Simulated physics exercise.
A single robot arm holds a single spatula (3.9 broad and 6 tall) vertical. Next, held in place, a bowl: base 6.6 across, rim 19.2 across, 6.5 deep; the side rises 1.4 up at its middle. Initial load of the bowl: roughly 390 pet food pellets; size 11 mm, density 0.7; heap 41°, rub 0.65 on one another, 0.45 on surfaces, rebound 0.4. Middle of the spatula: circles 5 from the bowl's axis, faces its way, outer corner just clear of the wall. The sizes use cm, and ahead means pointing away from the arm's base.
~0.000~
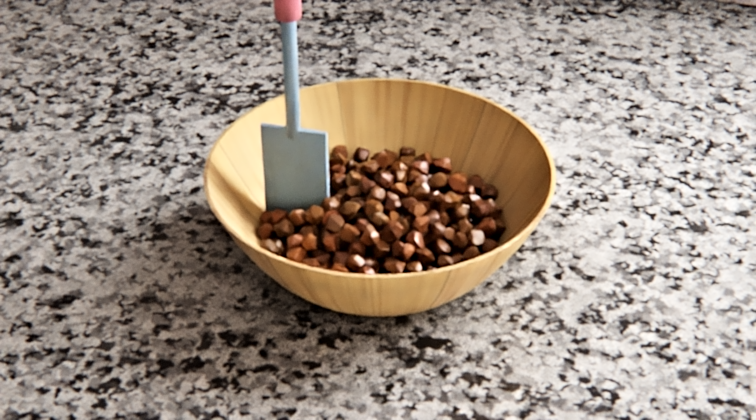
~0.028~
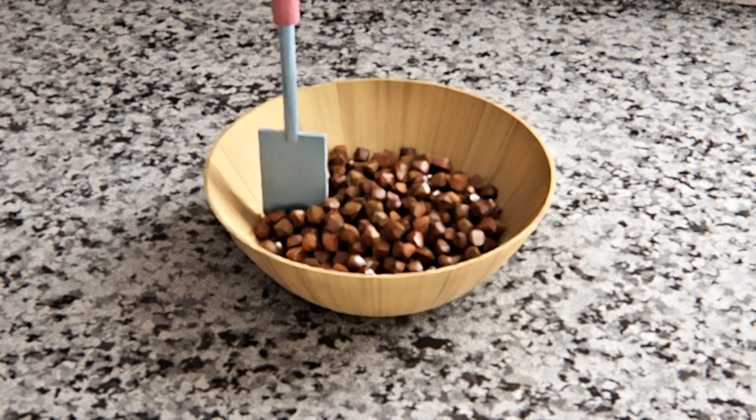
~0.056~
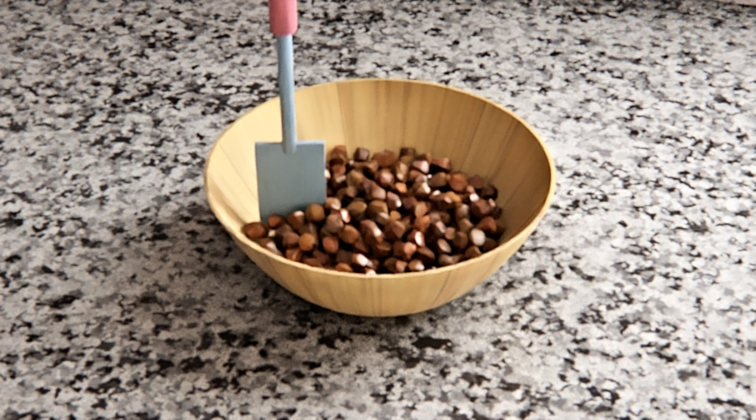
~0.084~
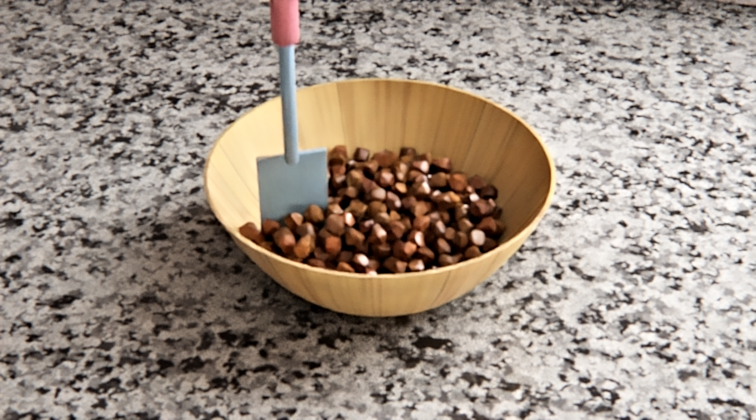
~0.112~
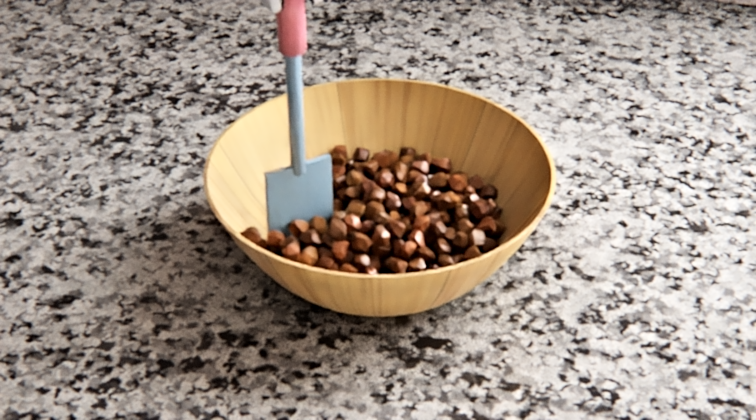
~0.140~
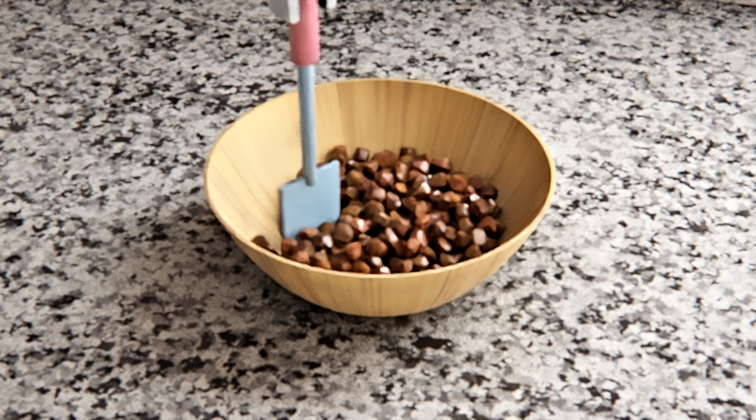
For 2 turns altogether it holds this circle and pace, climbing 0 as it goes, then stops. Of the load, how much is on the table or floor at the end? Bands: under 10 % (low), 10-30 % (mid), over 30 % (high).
Mid.
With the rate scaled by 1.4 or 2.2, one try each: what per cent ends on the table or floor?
First try close to 30, second close to 45, in per cent.
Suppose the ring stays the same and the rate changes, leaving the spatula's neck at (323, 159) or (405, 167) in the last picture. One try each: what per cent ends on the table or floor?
Near 25 in a hundred for the first and near 45 in a hundred for the second.
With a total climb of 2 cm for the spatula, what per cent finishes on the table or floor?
About 10 percent.
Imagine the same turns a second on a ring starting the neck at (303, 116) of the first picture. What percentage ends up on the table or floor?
About 20 per cent.
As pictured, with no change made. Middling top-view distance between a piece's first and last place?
Something like 8 centimetres, give or take.
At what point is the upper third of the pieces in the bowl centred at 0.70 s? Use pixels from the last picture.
Centre estimate: Approx. (290, 164) px.
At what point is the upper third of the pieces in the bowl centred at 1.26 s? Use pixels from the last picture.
Near (439, 138).
By 0.70 s, 318° round, highest piece 8 above the table; 379 in the bowl, 10 on the table or floor, 5 in flight or on the tool.
By 1.26 s, 220° round, highest piece 8 above the table; 337 in the bowl, 50 on the table or floor, 7 in flight or on the tool.
By 1.74 s, 0° round, highest piece 7 above the table; 309 in the bowl, 85 on the table or floor.
By 2.44 s, 0° round, highest piece 7 above the table; 309 in the bowl, 85 on the table or floor.
Final count, 309 in the bowl, 85 on the table or floor. That is 22 % on the table or floor.
